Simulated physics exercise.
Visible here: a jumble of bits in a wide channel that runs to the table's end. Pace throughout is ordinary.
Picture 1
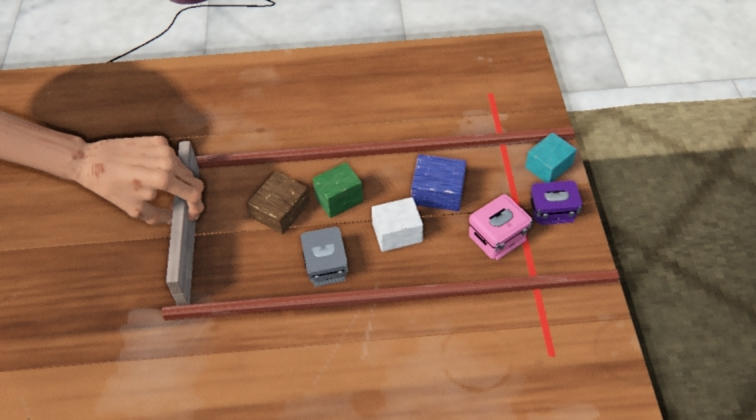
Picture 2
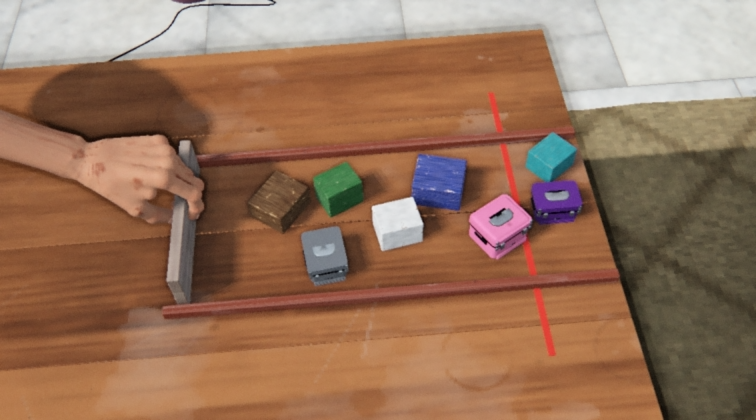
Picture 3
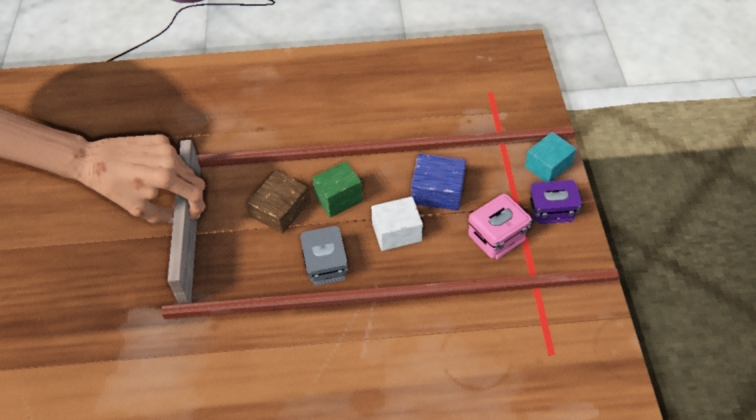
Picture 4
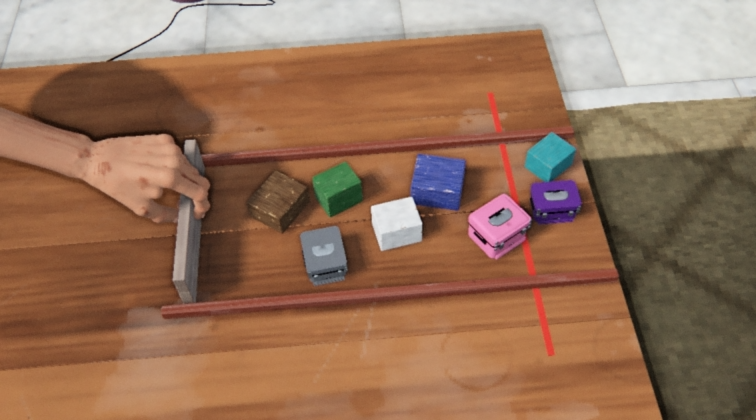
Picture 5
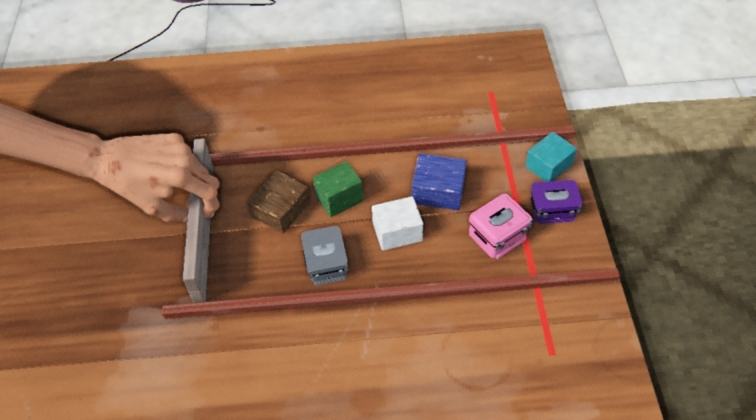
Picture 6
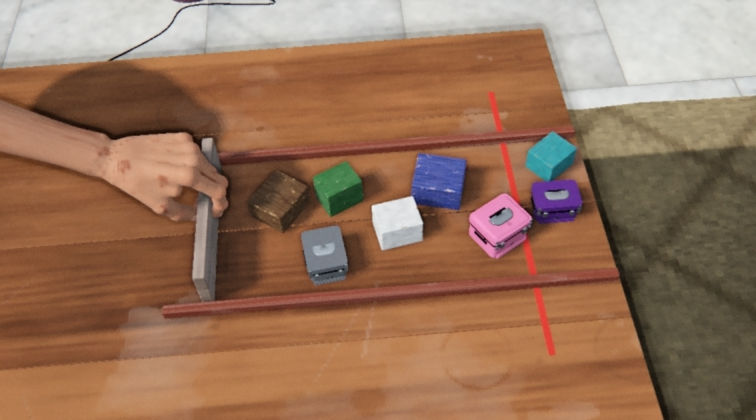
A hand at the left grips an upright grey board across a wide channel between two reddish rails on a wooden table, seen from above at an angle. Brown, green, blue, white and turquoise blocks lie among small grey, pink and purple cases, with red tape crossing near the right end. The hand slides the board slightly rightward, nearing the brown block, while the objects and camera stay still.
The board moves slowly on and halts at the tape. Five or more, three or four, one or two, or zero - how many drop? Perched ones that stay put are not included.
Three to four tumble.
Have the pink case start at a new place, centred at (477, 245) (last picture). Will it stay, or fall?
Well, the pink case keeps its place.
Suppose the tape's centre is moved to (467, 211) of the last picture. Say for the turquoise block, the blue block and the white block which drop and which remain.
The turquoise block slips off, the blue block keeps its place and the white block keeps its place.
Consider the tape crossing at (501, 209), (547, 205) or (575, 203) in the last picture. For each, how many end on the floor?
In that order 2, 5 and 6.
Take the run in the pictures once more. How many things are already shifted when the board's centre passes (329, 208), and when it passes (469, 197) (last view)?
Respectively 3 and 8.
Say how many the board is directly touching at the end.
At rest, 2 are in contact.
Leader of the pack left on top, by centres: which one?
I'd say the pink case.
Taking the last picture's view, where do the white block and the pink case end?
White block at (567, 201), pink case at (597, 230).
Soon after, none off yet; turquoise block at rest near (551, 157); purple case at rest near (555, 202); pink case at rest near (499, 226).
Then, none off yet; turquoise block moved a little near (569, 156); purple case moved a little near (574, 204); pink case moving near (504, 229).
At rest, the number that fall off is three or four; fallen, blue block, purple case and turquoise block.
